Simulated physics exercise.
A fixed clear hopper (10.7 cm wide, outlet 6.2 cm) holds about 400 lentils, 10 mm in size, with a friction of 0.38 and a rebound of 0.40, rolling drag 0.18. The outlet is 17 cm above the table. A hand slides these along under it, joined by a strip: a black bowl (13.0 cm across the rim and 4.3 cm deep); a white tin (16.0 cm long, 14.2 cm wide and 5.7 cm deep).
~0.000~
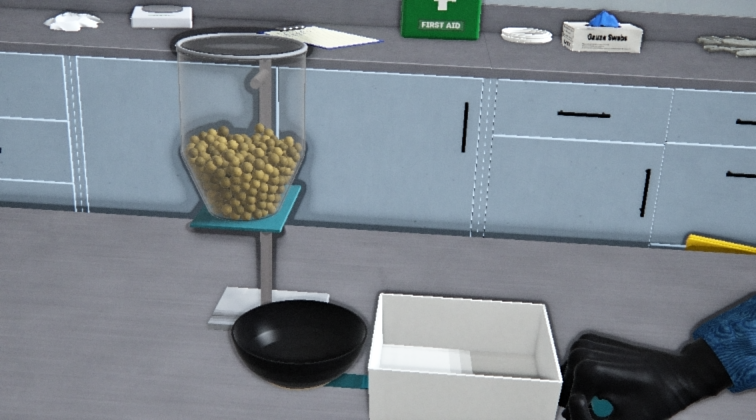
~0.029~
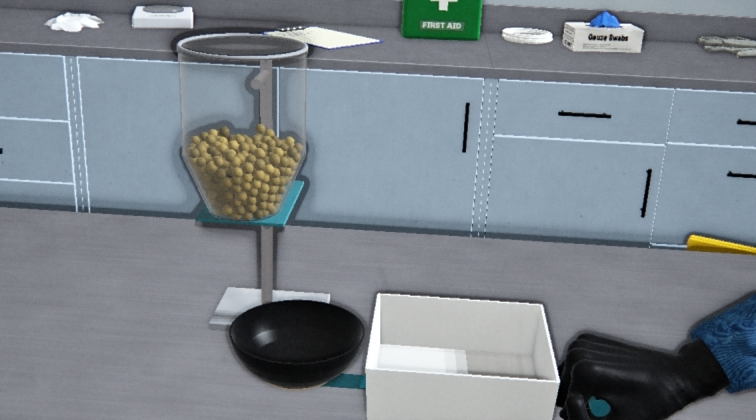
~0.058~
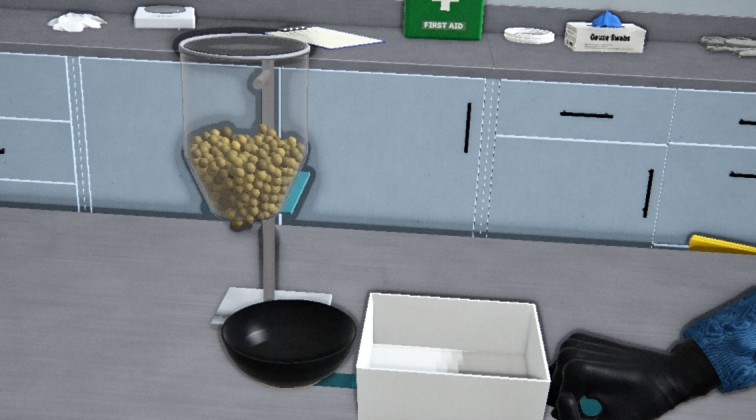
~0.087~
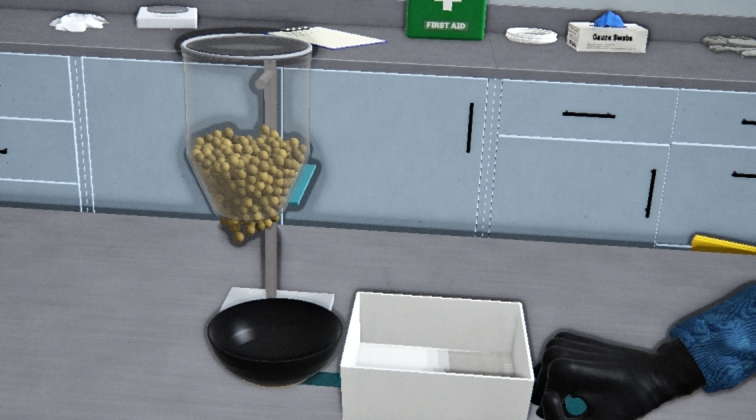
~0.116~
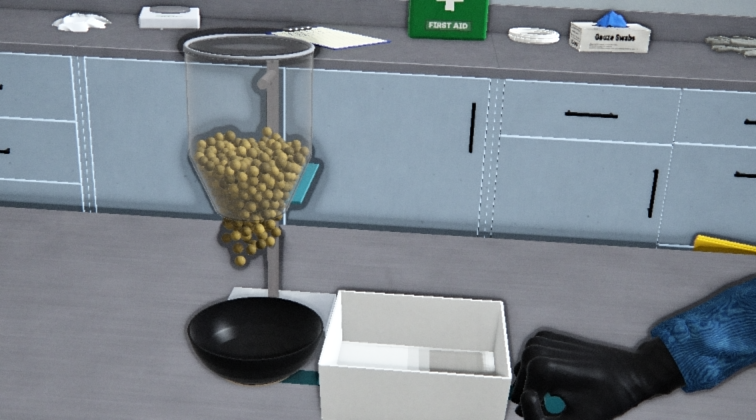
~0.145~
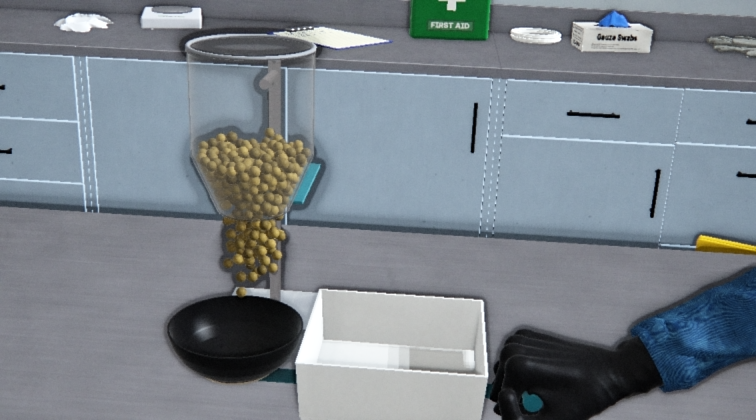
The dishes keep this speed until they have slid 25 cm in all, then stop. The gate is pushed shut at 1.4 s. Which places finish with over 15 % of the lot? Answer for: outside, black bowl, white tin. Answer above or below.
Outside: Below, black bowl: Below, white tin: Above.
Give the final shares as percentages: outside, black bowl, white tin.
Outside 5, black bowl 5, white tin 90.
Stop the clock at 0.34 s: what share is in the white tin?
Some 35 per cent.
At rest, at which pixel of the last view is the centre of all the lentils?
At about (227, 363).
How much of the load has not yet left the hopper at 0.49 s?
Roughly 0 per cent.
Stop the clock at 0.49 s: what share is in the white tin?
Some 75 per cent.
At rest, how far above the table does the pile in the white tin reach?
Some 3.5 cm.
After 0.34 s, white tin 35 %, hopper 35 %, black bowl 5 %, in the air 25 %; middle of all pieces on or above the table near (240, 268).
Then, at 0.49 s, white tin 75 %, black bowl 5 %, in the air 15 %; middle of all pieces on or above the table near (222, 336).
Then, at 0.64 s, white tin 90 %, black bowl 5 %; middle of all pieces on or above the table near (213, 358).
Then, at 0.78 s, white tin 90 %, black bowl 5 %; middle of all pieces on or above the table near (212, 359).
By 2.0 s all is still; white tin 90 %, hopper 0 %, outside 5 %, black bowl 5 %.
